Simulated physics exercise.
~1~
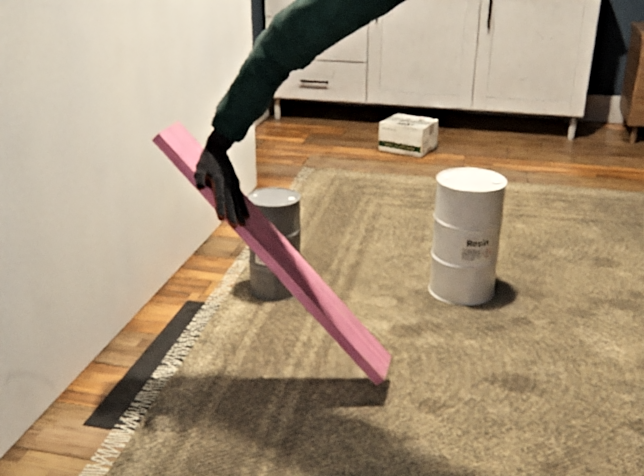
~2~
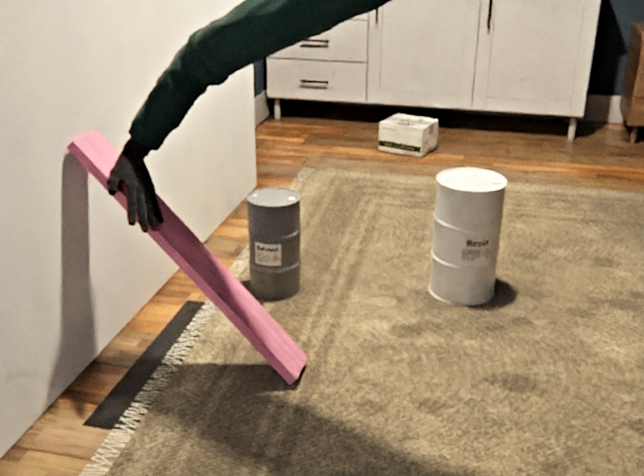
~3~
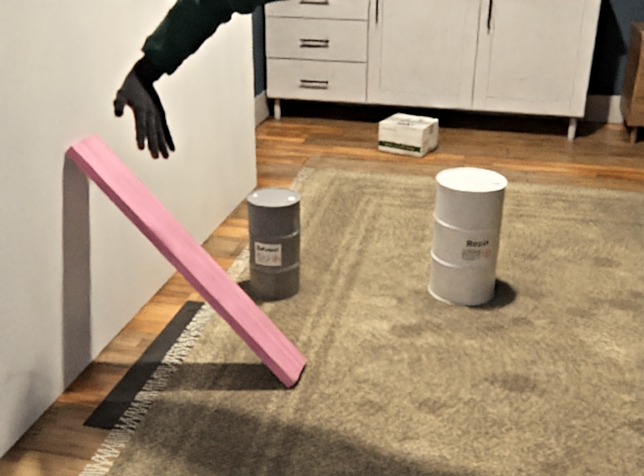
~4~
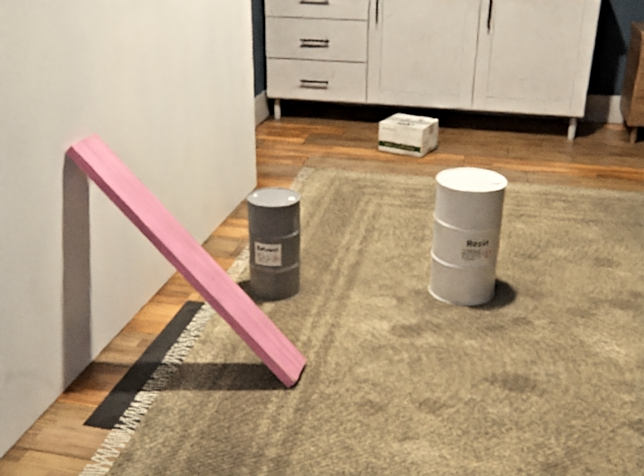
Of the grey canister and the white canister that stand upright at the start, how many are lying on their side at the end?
None of them are lying on their side at the end. Both the grey canister and the white canister are still standing upright.
